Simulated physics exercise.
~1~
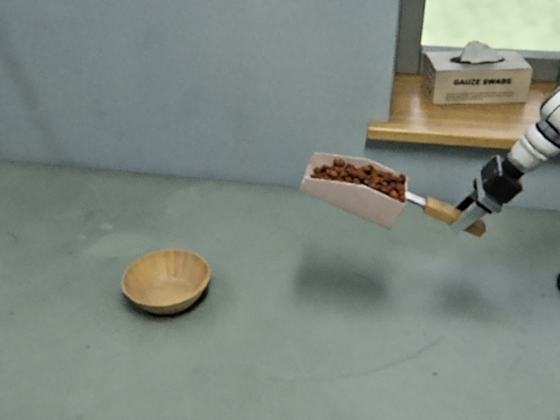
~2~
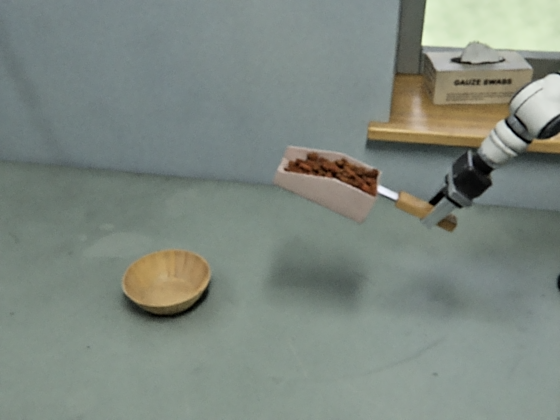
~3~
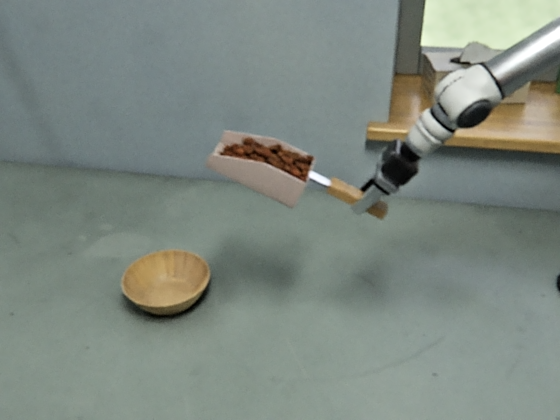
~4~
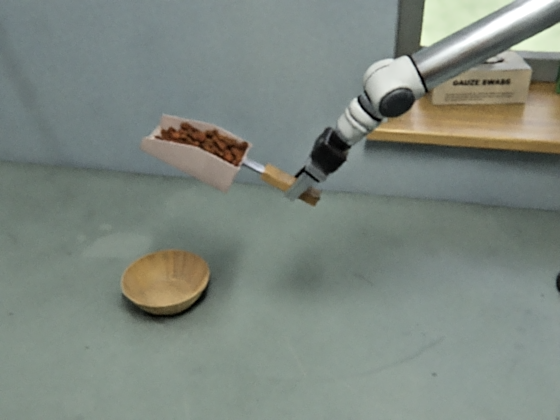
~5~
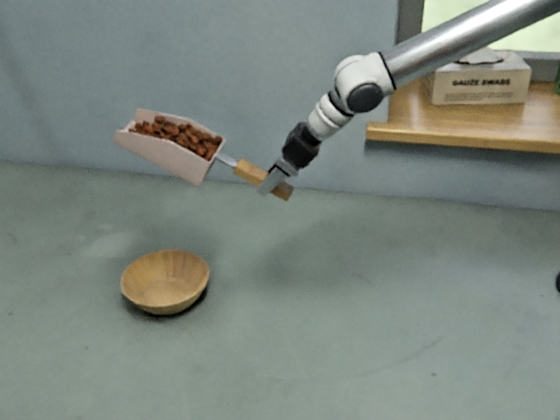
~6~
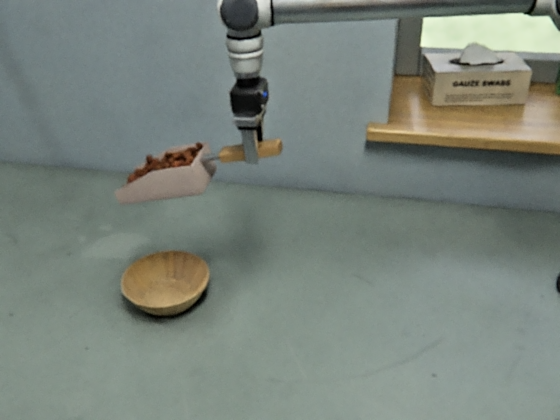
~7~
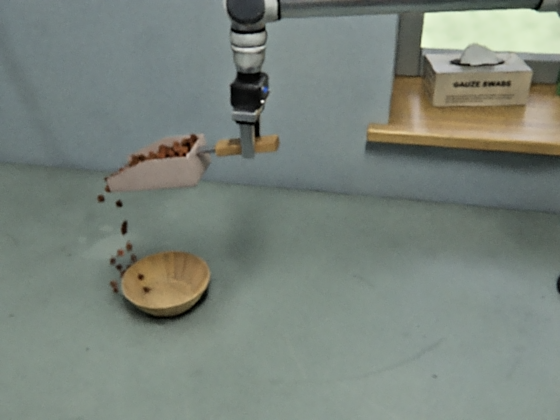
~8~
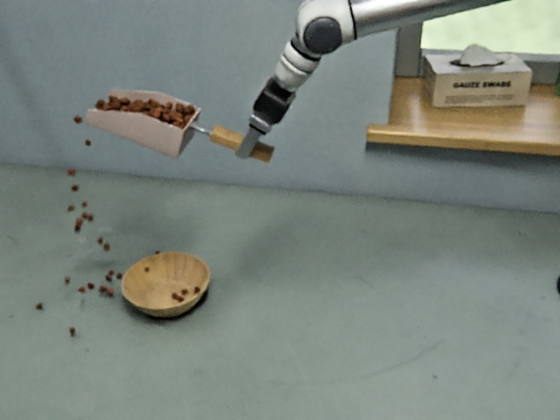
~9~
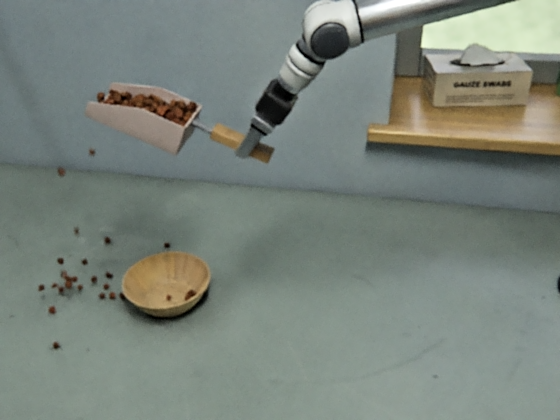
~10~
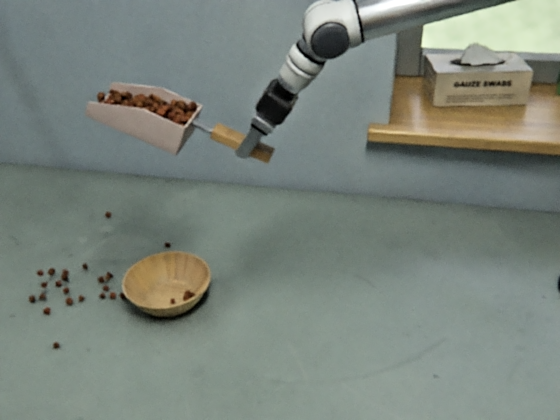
On a grey-green surface, a robot arm carrying a scoop of brown pellets left, tipping some mostly beside a wooden bowl, then tilting back still loaded.
